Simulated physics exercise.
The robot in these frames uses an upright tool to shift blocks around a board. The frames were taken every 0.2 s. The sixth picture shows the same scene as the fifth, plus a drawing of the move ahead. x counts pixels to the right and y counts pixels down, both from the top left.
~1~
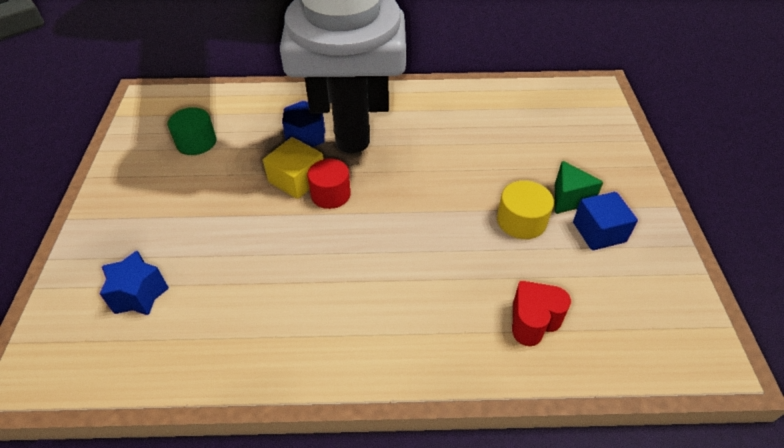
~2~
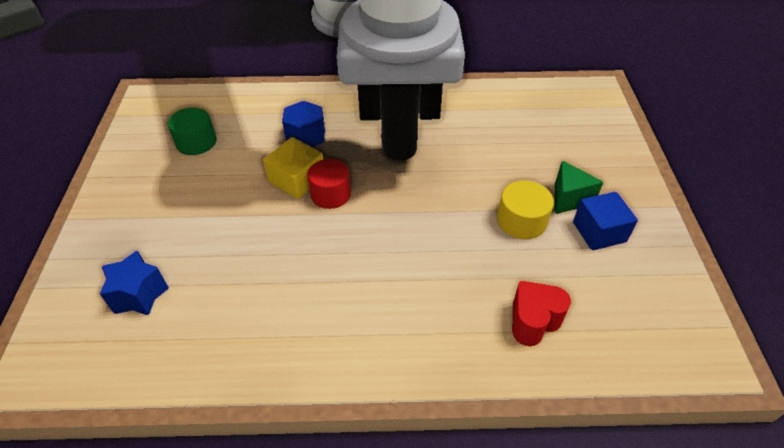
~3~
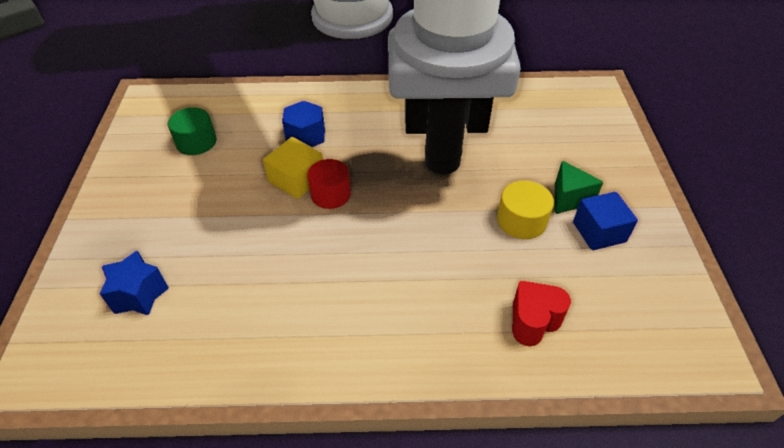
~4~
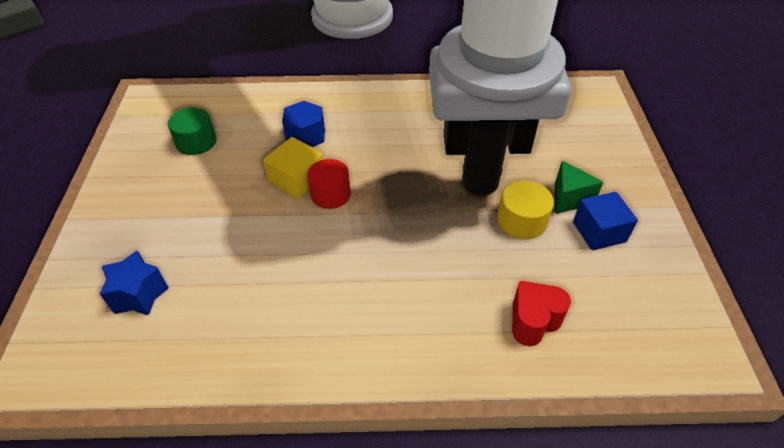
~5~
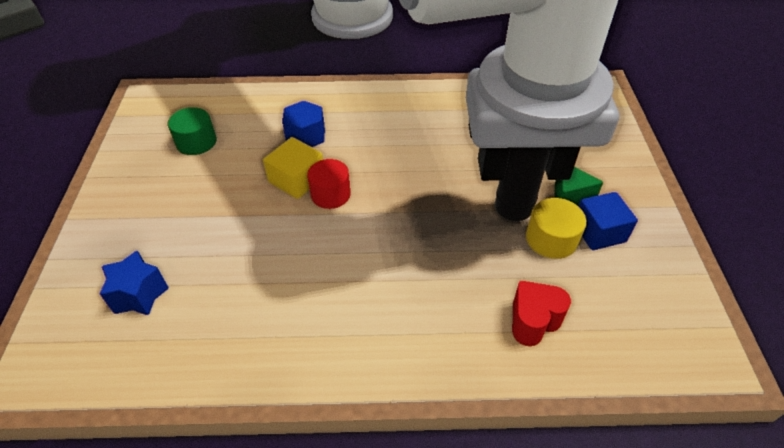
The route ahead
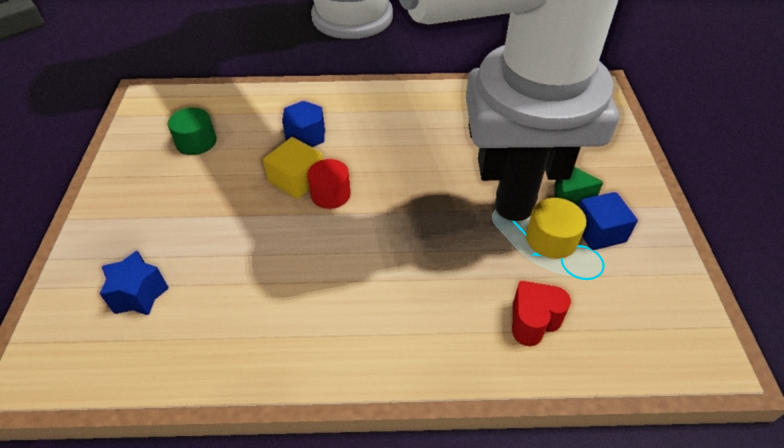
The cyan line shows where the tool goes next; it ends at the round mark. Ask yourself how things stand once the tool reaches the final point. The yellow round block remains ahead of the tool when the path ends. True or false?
True - the claim holds.
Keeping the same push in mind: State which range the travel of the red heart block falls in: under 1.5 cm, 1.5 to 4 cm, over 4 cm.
It's set to move under 1.5 cm.
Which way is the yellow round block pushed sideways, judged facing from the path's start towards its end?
It moves off to the left.
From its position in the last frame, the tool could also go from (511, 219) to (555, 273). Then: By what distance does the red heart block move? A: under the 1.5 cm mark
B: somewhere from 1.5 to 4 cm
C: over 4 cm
Answer: A.
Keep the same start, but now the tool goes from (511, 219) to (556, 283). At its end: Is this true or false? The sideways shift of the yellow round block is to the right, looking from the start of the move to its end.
The statement is incorrect.
Drawn move, from (511, 219) via (529, 238) and (552, 255), ending at (583, 262).
What follows on the original path. Halfway along, tool (543, 237); yellow round block (596, 237); blue square (621, 210), turned 25° anticlockwise.
At the end, tool (587, 252); red heart block still; yellow round block (643, 252); green triangle still; blue square (626, 209), turned 45° anticlockwise.
